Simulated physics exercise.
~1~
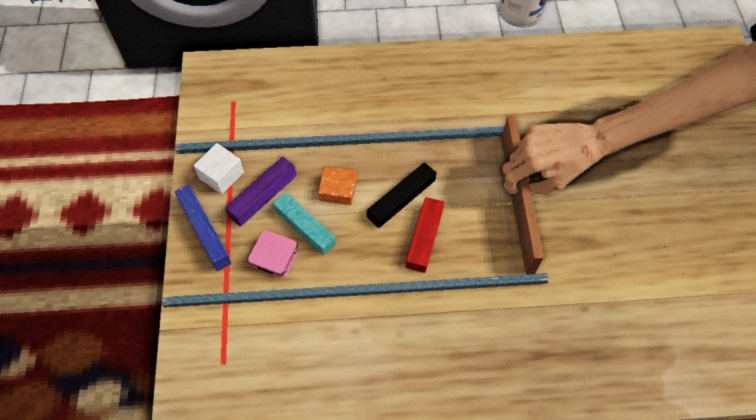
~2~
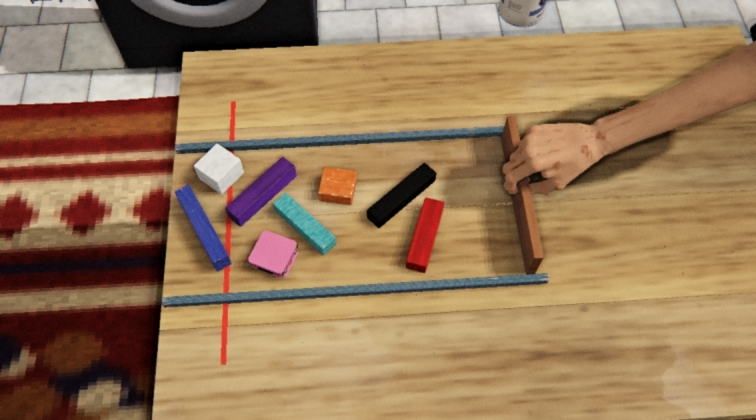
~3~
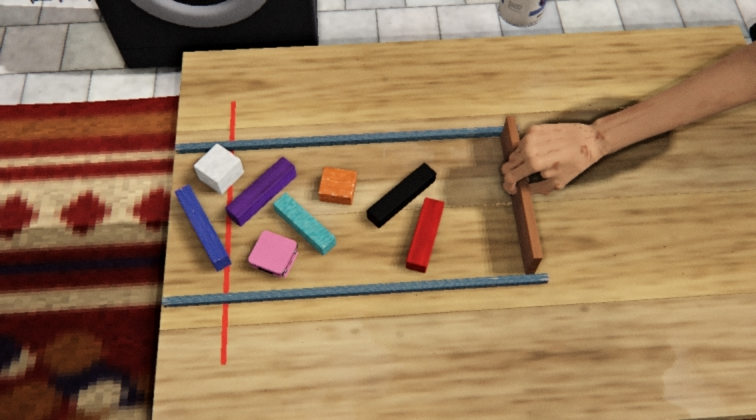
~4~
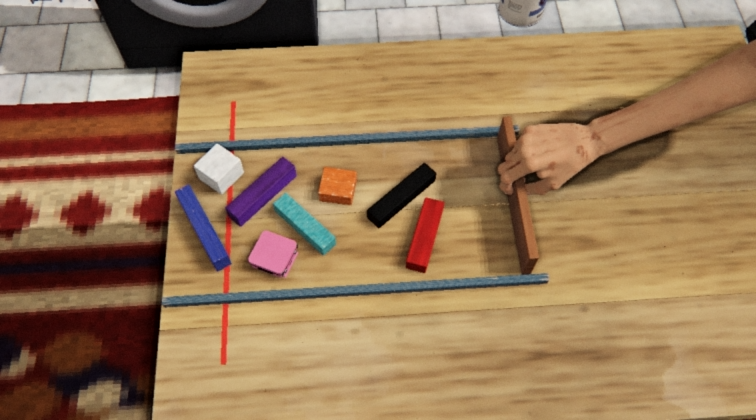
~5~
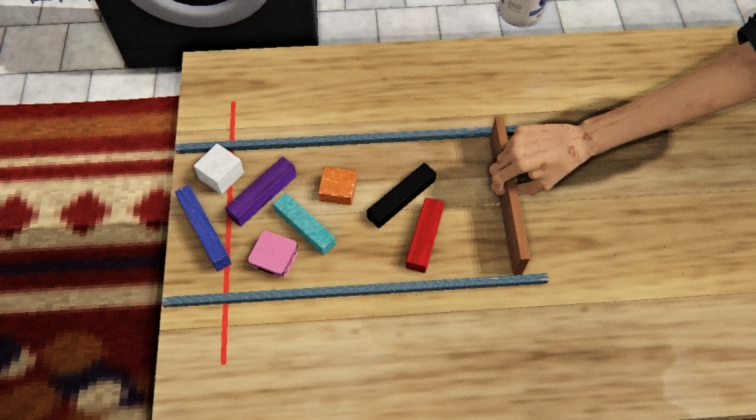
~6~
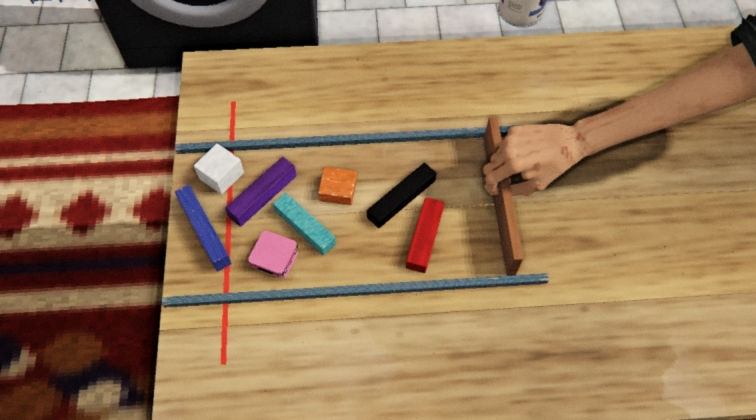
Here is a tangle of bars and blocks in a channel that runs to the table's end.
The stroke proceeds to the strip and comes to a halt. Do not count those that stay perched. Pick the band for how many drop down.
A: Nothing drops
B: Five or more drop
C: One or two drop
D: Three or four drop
Option D: Three or four drop.
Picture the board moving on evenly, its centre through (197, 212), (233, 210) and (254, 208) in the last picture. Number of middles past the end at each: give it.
Respectively 6, 3 and 2.
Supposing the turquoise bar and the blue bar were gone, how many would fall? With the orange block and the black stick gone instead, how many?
Going first to second: 2 and 1.
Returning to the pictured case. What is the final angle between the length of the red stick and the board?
Angle: Close to 0 degrees.
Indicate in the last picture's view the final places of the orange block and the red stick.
The orange block comes to rest close to (190, 177), while the red stick rests close to (216, 248).
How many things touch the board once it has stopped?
Count recorded: 2.
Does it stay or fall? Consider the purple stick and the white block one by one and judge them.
Once it all settles, the purple stick ends up below; as for the white block, it ends up below.
Early on, none off yet; blue bar at rest near (203, 227); white block at rest near (219, 169); purple stick at rest near (262, 191).
Finally, the number that fall off is three or four; lost, purple stick, white block and blue bar.
